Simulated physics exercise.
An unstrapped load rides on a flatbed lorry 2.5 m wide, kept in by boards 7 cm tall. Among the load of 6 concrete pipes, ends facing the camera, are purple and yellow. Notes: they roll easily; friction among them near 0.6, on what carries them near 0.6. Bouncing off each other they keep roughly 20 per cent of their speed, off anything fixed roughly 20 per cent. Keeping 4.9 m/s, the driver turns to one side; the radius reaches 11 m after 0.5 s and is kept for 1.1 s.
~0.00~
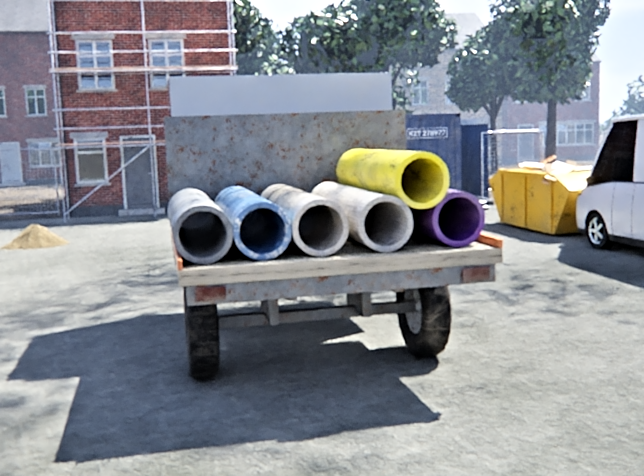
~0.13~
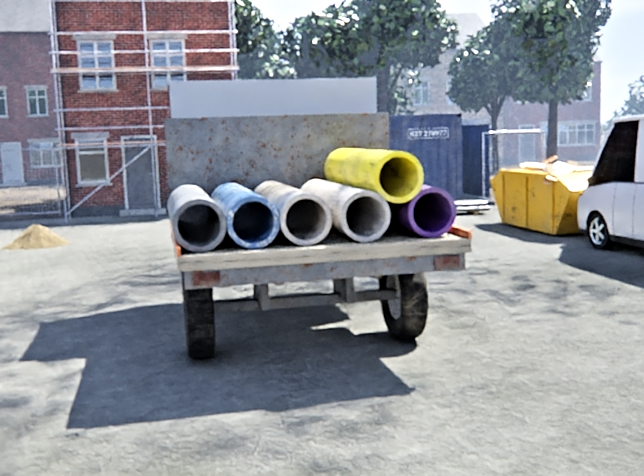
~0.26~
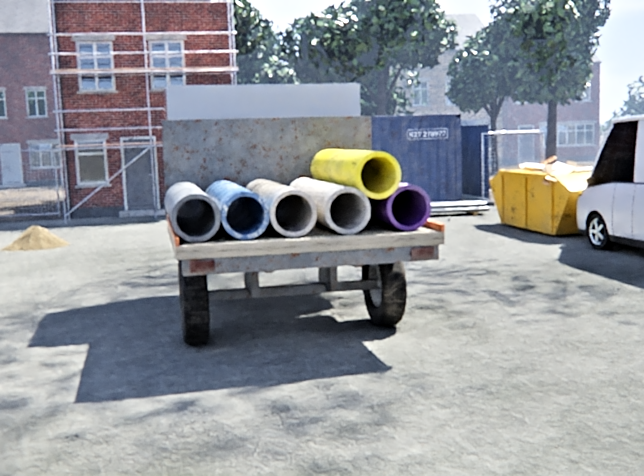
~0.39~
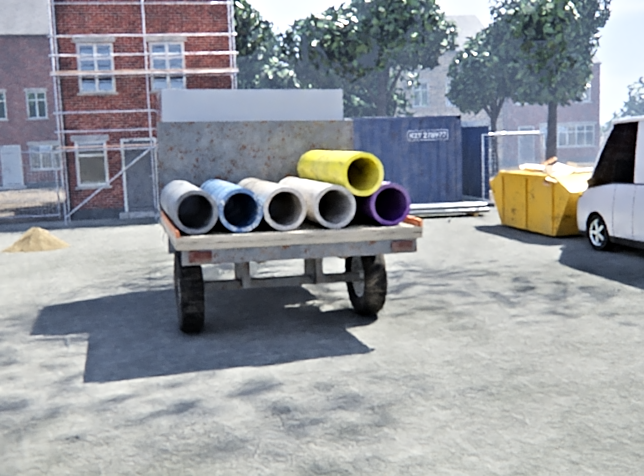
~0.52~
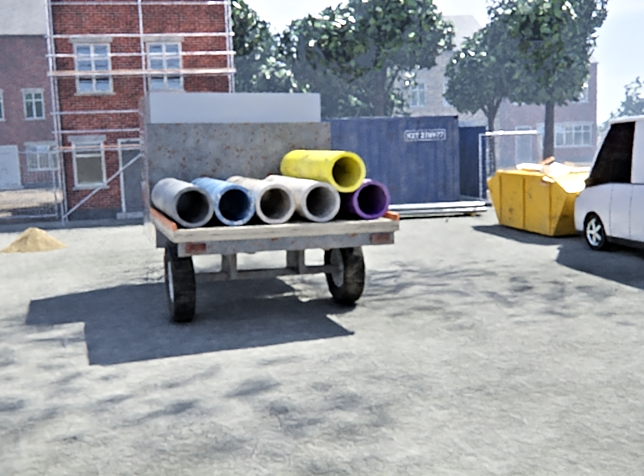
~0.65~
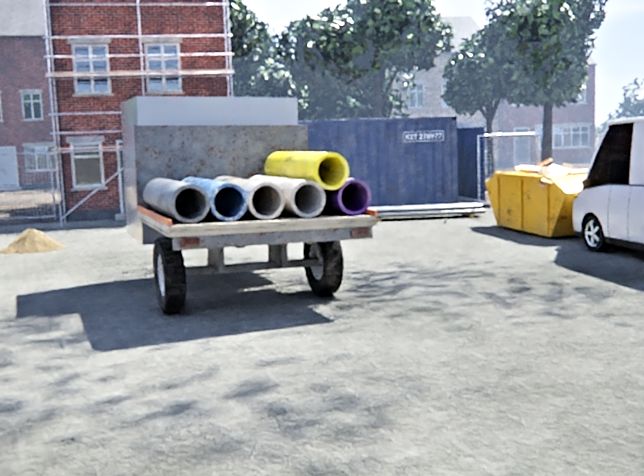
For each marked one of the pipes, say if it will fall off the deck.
Purple: Yes; yellow: Yes.
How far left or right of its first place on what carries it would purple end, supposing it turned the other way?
Leftwards, around 10 cm.
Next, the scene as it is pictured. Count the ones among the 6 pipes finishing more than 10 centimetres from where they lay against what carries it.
The tally comes to 6.
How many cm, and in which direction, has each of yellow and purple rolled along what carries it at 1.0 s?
Both moved right - yellow by 15 centimetres, purple by 15 centimetres.
After 1.0 s, purple is on the deck, 10 cm from the right edge, rolling right; yellow is up on others, 45 cm from the right edge, rolling right; 0 gone from the deck.
After 1.2 s, purple is on the deck, 5 cm from the right edge, rolling right; yellow is up on others, 40 cm from the right edge, rolling right; 0 gone from the deck.
After 1.5 s, purple is over the right board and falling; yellow is up on others, 20 cm from the right edge, rolling right; 1 gone from the deck.
After 1.8 s, purple is over the right board and falling; yellow is over the right board and falling; 2 gone from the deck.
At rest (2.8 s), purple is over the right board and gone; yellow is over the right board and gone; 3 gone from the deck.
